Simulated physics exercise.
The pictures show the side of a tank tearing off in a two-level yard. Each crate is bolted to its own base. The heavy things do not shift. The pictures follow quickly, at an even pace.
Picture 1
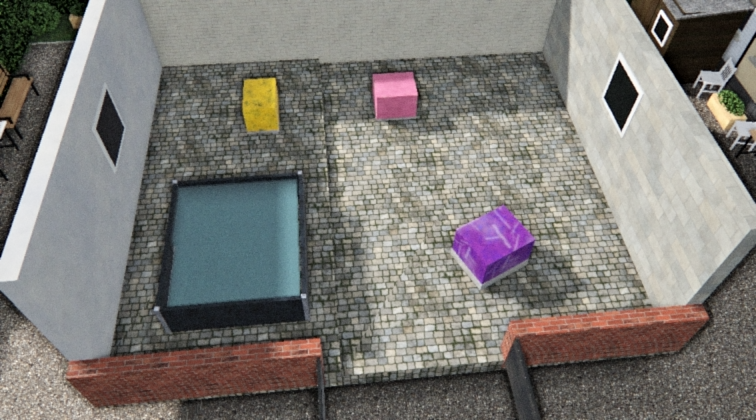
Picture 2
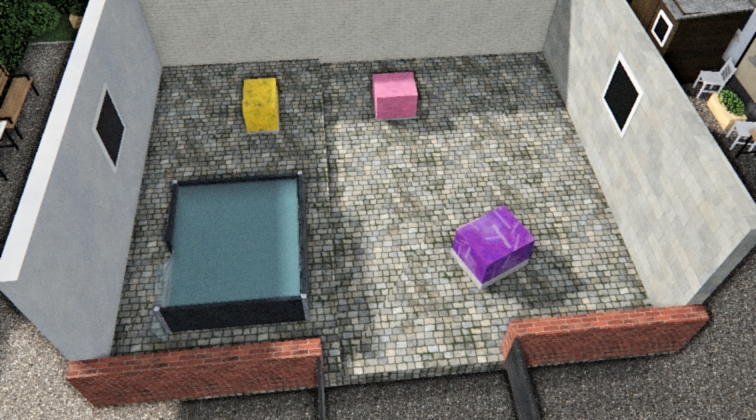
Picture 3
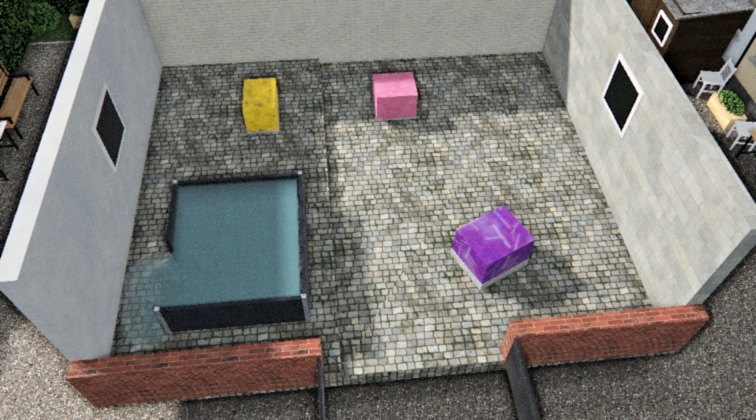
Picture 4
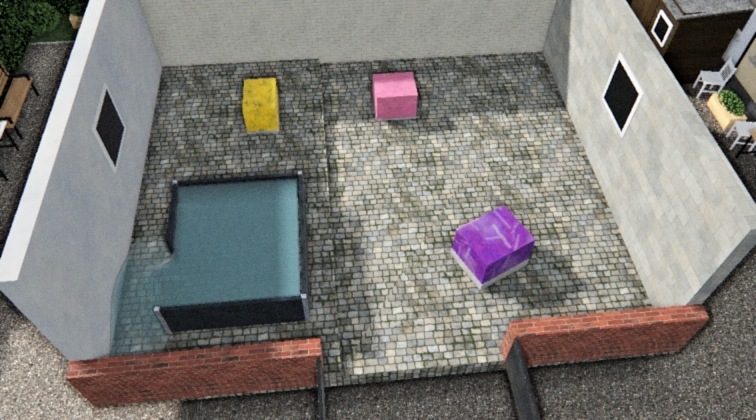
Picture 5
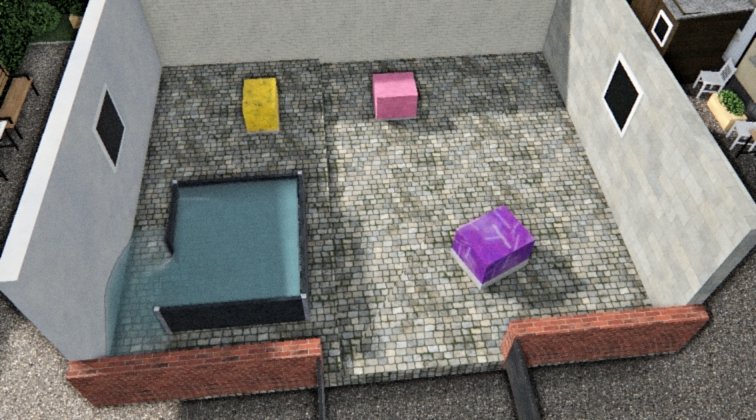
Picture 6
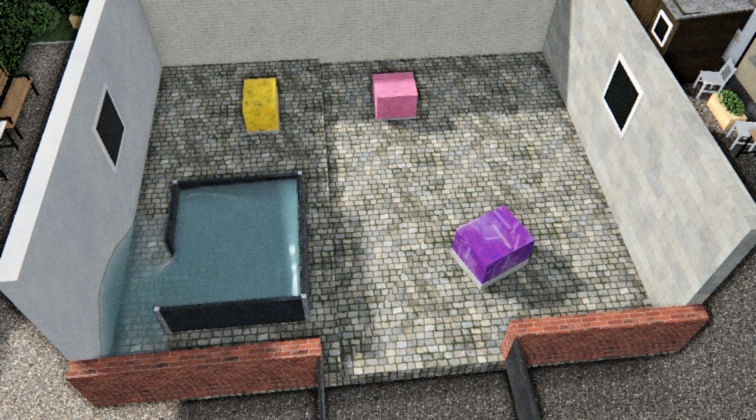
The video shows a dark-framed water tank in a walled, paved yard with yellow, pink and purple blocks; part of its left side opens, and water pours out leftward, reaches the pale wall and spreads along it.
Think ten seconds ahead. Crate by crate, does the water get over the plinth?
In the end: The purple crate keeps dry; the pink crate is soaked; the yellow crate is soaked.
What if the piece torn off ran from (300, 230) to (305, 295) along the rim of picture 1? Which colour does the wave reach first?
First comes the purple-painted one.
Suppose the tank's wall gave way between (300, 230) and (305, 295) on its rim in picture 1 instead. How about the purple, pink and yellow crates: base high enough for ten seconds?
One by one: The purple crate gets wet, the pink crate ends up wet, the yellow crate stays dry.
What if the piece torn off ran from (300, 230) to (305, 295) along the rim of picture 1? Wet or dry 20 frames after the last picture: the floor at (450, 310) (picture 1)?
Verdict: Awash.
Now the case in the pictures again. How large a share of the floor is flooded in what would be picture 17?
Near 20 in a hundred.
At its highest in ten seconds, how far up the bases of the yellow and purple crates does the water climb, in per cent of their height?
In turn 160 and 60 per cent.
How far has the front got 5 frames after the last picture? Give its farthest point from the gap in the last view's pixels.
At about (147, 157).
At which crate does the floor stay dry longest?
It is the pink crate.
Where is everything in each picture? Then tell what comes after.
Still water in the water tank at (236, 239), in the first picture.
Water pours out at (173, 289) and has run to (161, 333), in the second picture.
Water pours out at (173, 290) and has run to (139, 343), in the third picture.
The front is at a hidden place, out from the gap at (173, 290), in the fourth picture.
Water pours out at (173, 290) and has run to a hidden place, in the fifth picture.
Water pours out at (173, 290) and has run to (136, 218), in the sixth picture.
A moment on, water covers 10 % of the floor; the purple crate not reached, the pink crate not reached, the yellow crate not reached.
Next, water covers 20 % of the floor; the purple crate not reached, the pink crate not reached, the yellow crate water round its plinth.
Then, water covers 35 % of the floor; the purple crate water round its plinth, the pink crate not reached, the yellow crate water round its plinth.
Later, water covers 55 % of the floor; the purple crate water round its plinth, the pink crate water round its plinth, the yellow crate water round its plinth.
In the end, water covers 85 % of the floor; the purple crate stayed above the water, the pink crate was topped, the yellow crate was topped.
